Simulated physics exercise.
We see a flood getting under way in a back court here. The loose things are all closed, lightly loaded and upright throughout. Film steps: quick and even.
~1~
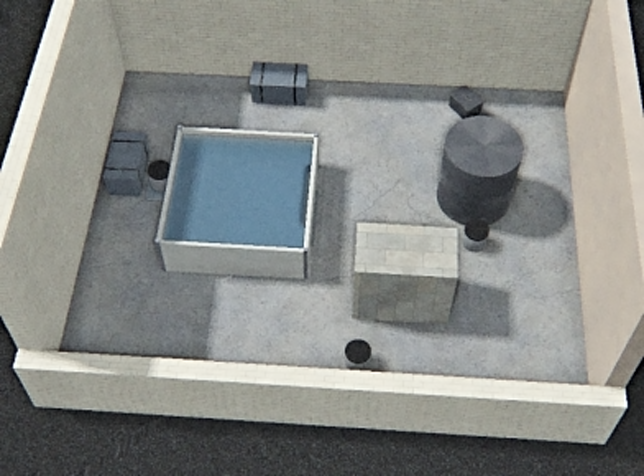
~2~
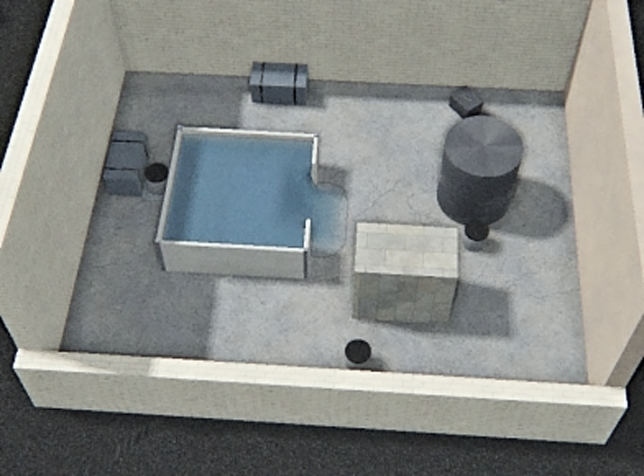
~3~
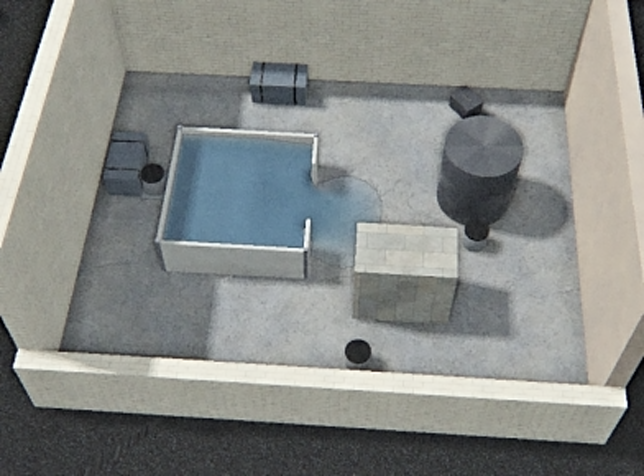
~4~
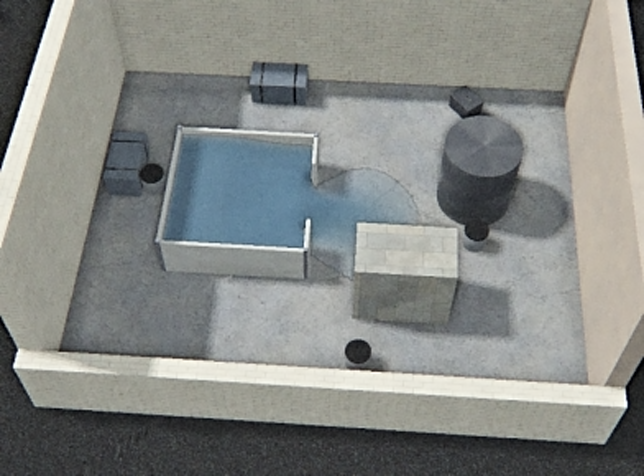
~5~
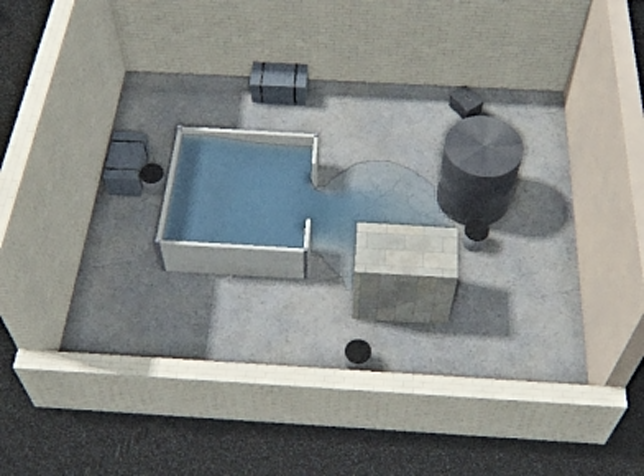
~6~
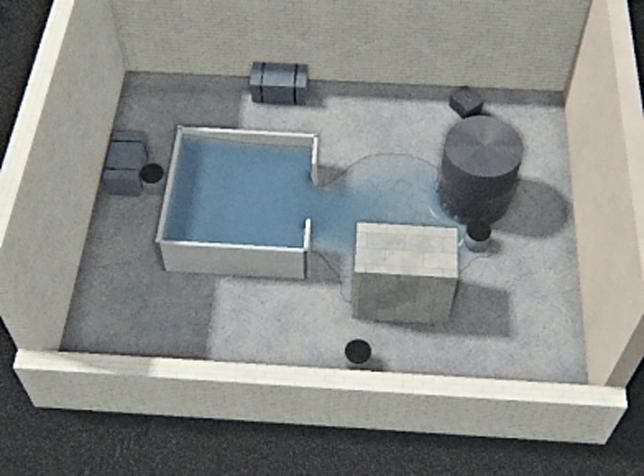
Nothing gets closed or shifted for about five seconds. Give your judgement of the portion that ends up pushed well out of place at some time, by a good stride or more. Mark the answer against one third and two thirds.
One to two thirds of them.
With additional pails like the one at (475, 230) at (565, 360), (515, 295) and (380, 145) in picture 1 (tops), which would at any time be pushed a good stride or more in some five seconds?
Taking them one at a time: Goes the distance; goes the distance; goes the distance.
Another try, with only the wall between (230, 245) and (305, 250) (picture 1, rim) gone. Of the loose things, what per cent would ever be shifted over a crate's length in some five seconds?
Result: Close to 40 %.
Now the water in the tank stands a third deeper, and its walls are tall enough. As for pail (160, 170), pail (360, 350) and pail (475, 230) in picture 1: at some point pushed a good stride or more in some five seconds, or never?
Answers in the order asked: Stayed within the threshold, went past the threshold, went past the threshold.
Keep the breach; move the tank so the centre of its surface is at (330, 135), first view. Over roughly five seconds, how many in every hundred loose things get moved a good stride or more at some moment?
Roughly 40 percent of them.
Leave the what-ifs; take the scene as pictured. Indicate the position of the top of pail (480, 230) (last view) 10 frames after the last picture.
Roughly (573, 258).
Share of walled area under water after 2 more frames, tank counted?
25 in a hundred, roughly.
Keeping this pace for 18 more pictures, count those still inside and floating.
It adds up to 3.
A moment on, 1 of 7 are well off their spots; 0 afloat.
Next, 2 of 7 are well off their spots; 1 afloat.
Later, 3 of 7 are well off their spots; 3 afloat.
In the end, 3 of 7 are well off their spots, and 4 have been at some point; 4 afloat.
